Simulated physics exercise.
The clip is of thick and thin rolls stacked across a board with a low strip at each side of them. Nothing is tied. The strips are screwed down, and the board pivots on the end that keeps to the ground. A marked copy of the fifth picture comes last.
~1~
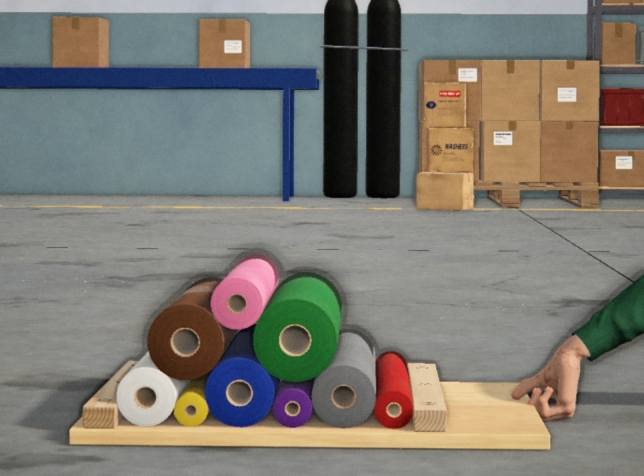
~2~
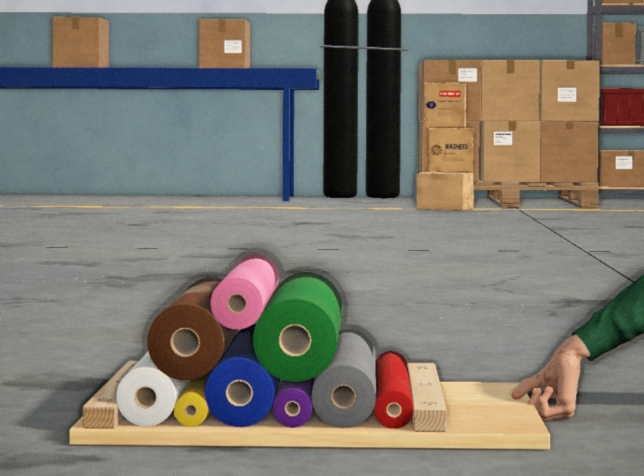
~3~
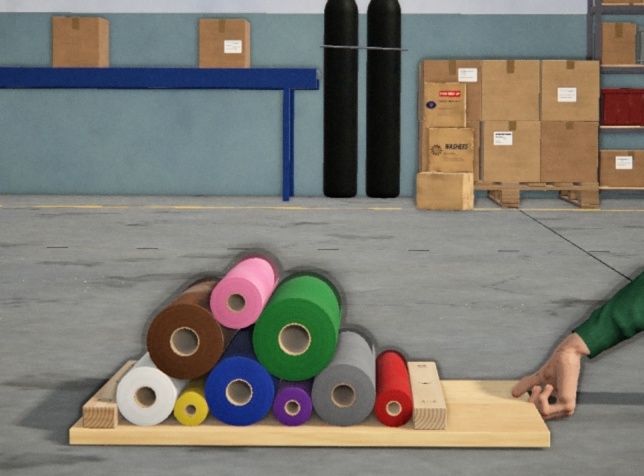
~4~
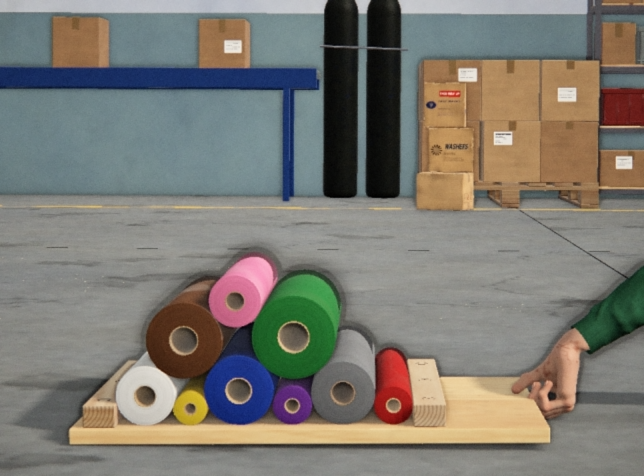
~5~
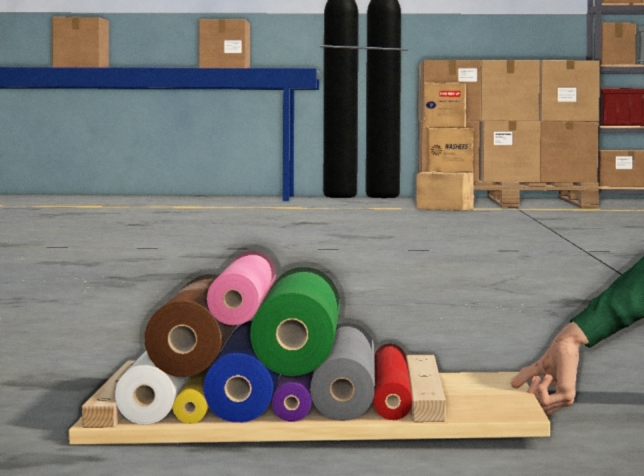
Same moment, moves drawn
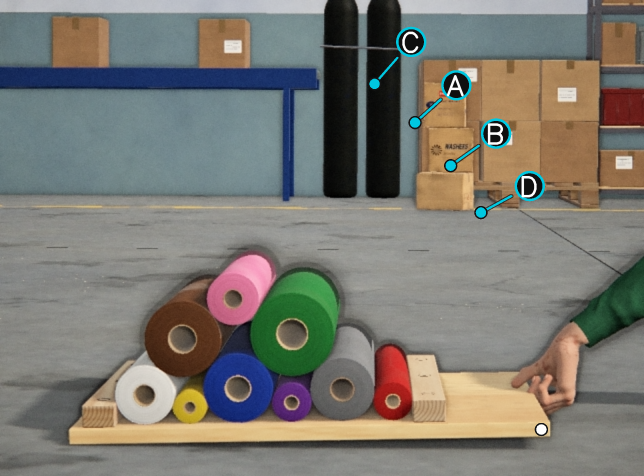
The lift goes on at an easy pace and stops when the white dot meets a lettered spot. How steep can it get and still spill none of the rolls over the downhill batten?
At most to D.
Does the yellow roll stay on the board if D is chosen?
The yellow roll: Yes.
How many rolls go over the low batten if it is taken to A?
The count is two.
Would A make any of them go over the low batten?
Yes, at A.
On the marked copy, A at (415, 122); B at (451, 166); C at (375, 84); D at (481, 213); the white dot at (541, 429).
Taking D. A third of the way, board at 17°.
Two thirds of the way, board at 29°.
When it is over, board at 29°, none over the low batten.
As for the rest, A two over the low batten (brown, pink); B one over the low batten (brown); C three over the low batten (brown, green, pink).
